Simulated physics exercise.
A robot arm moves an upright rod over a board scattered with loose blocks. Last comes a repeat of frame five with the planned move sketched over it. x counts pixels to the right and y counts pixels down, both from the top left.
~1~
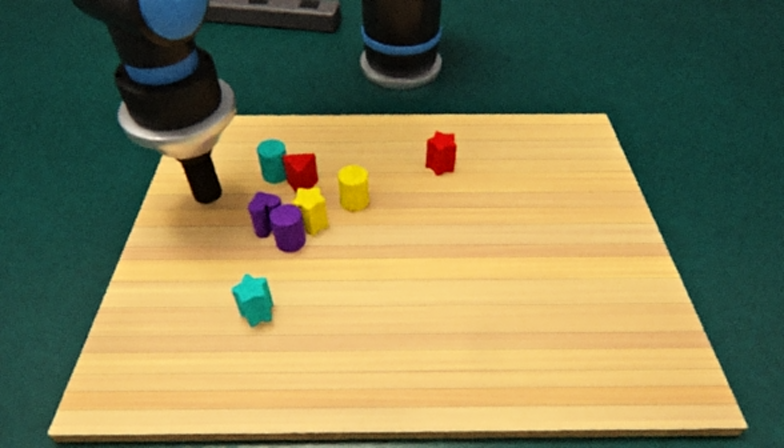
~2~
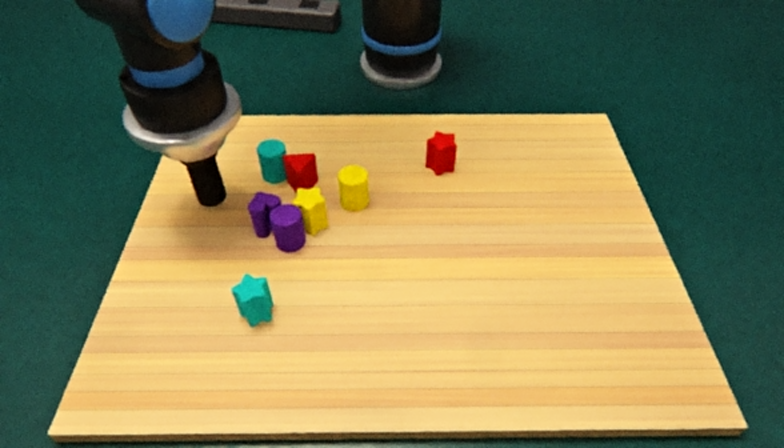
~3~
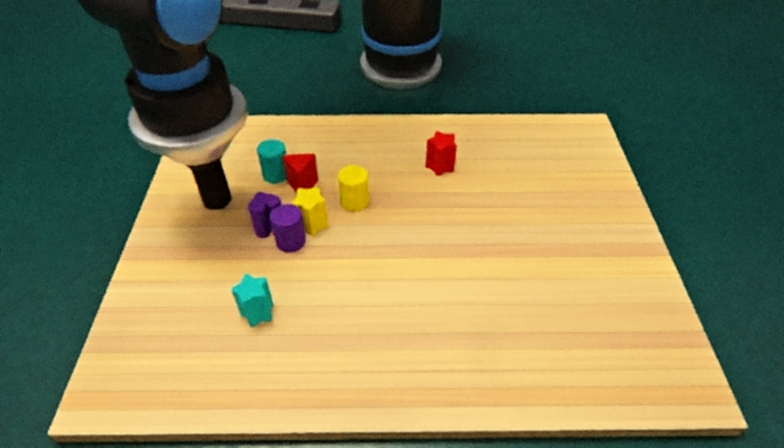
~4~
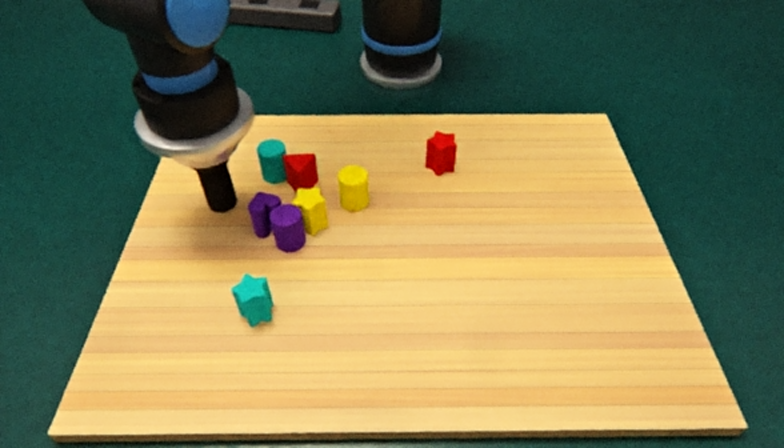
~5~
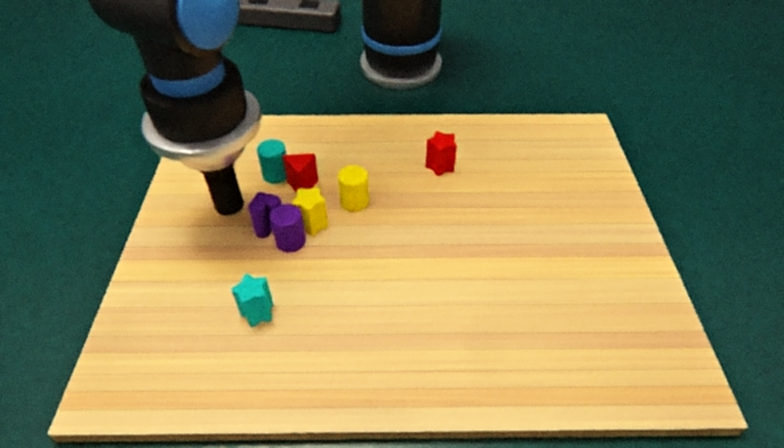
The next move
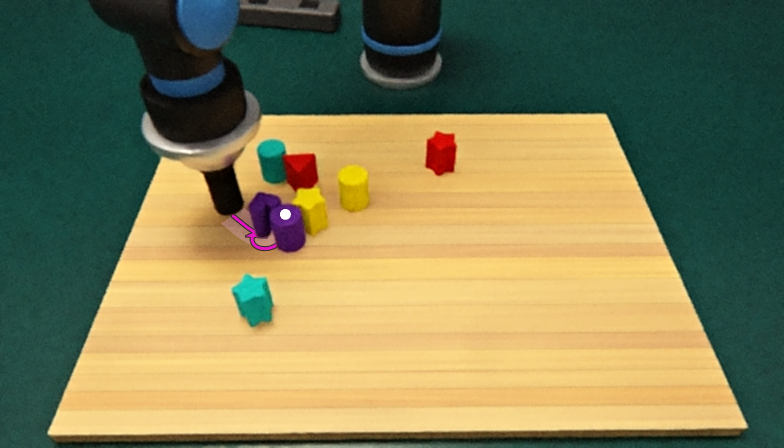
A robot arm slides its black rod slightly right across the board, touching none of the blocks.
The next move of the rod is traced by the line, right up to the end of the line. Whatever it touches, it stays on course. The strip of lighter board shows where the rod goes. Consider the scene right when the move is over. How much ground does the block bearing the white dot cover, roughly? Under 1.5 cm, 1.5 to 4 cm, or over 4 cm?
Between 1.5 and 4 cm.
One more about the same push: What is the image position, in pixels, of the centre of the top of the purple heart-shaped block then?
At roughly (288, 209).
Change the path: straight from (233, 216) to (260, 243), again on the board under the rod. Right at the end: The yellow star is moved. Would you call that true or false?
This is false.
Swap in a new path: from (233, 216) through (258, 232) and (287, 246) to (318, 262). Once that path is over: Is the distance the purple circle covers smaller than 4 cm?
No.
The line goes from (233, 216) through (248, 228) to (267, 237); the dot is on the purple circle.
The first path, step by step. Halfway along, rod (246, 218); purple heart-shaped block (268, 202), turned 15° anticlockwise.
At the end, rod (264, 228); purple heart-shaped block (288, 209), turned 25° anticlockwise; turquoise circle unmoved; purple circle (307, 222); yellow star (317, 197), turned 30° anticlockwise.
